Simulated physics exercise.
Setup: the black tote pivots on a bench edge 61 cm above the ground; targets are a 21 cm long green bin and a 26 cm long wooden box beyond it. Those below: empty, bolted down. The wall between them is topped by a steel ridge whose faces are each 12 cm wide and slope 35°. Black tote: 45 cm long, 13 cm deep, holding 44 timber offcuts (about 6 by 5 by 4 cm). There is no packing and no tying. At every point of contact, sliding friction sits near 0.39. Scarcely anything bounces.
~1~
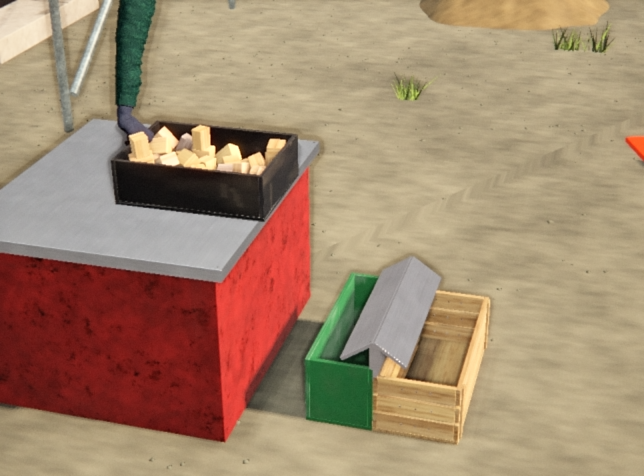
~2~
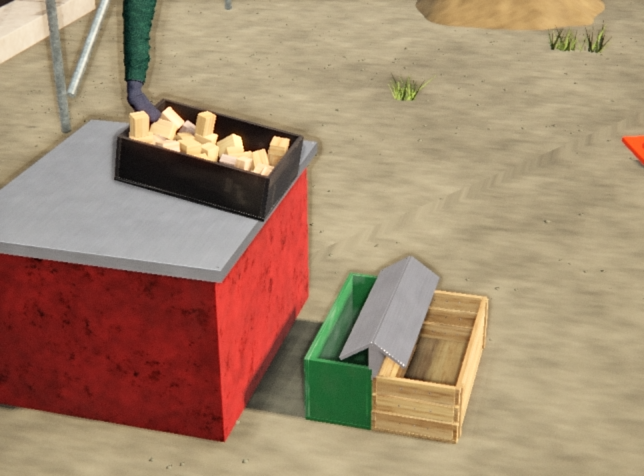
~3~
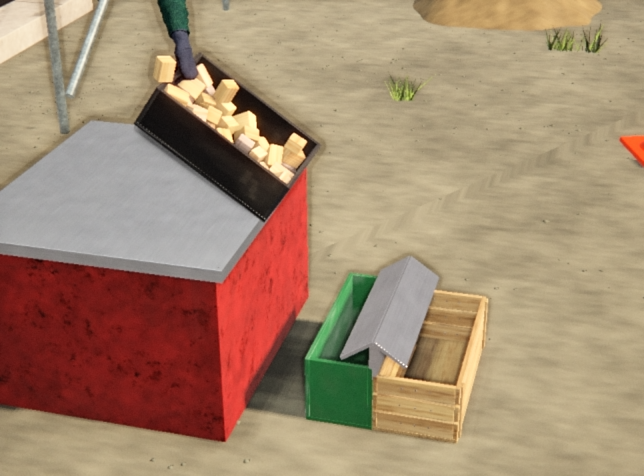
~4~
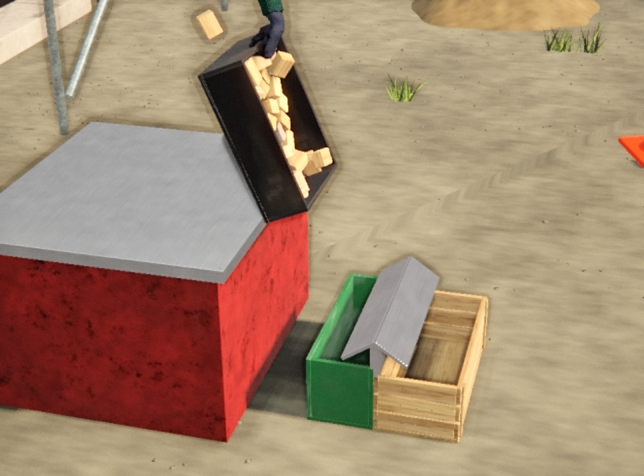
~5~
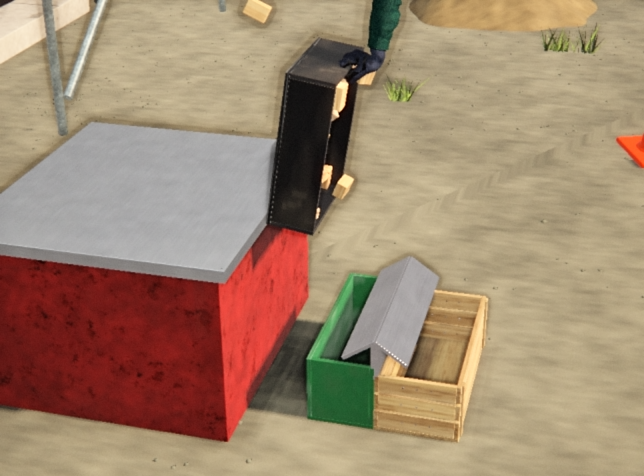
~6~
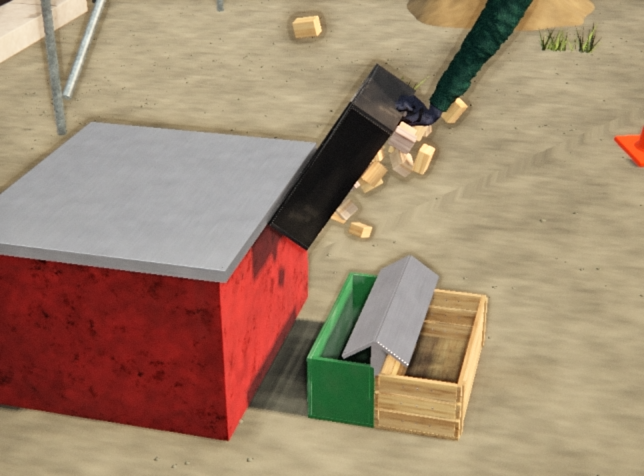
A gloved hand tipped a black tote of wooden blocks rightward over the edge of a red bench until it was past upright, and blocks tumbled out above the green and wooden bins.
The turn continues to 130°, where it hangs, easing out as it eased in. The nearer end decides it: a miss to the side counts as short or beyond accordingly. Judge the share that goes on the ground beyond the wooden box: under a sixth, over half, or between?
When nothing more moves, a clear majority of them rest on the ground beyond the wooden box.
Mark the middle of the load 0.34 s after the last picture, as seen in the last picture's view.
Estimated centre in the last picture: (511, 376).
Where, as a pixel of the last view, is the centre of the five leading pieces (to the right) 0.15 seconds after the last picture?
Pixel (544, 276), give or take.
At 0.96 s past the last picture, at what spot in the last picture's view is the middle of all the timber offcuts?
Around (524, 387).
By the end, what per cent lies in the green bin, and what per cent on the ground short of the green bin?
30 and 0 %.
Then, 0.15 s after the last picture, tilt 130°; 4 still in the black tote and 40 in the air.
Then, 0.34 s after the last picture, tilt 130°; 6 in the green bin, 3 in the wooden box, 21 on the ground beyond the wooden box and 14 in the air.
Then, 0.62 s after the last picture, tilt 130°; 13 in the green bin, 4 in the wooden box, 26 on the ground beyond the wooden box and 1 in the air.
When it is over (0.96 s after the last picture), 13 in the green bin, 4 in the wooden box, 1 on the ground short of the green bin and 26 on the ground beyond the wooden box. Asked share, 26 of 44, 59 per cent.
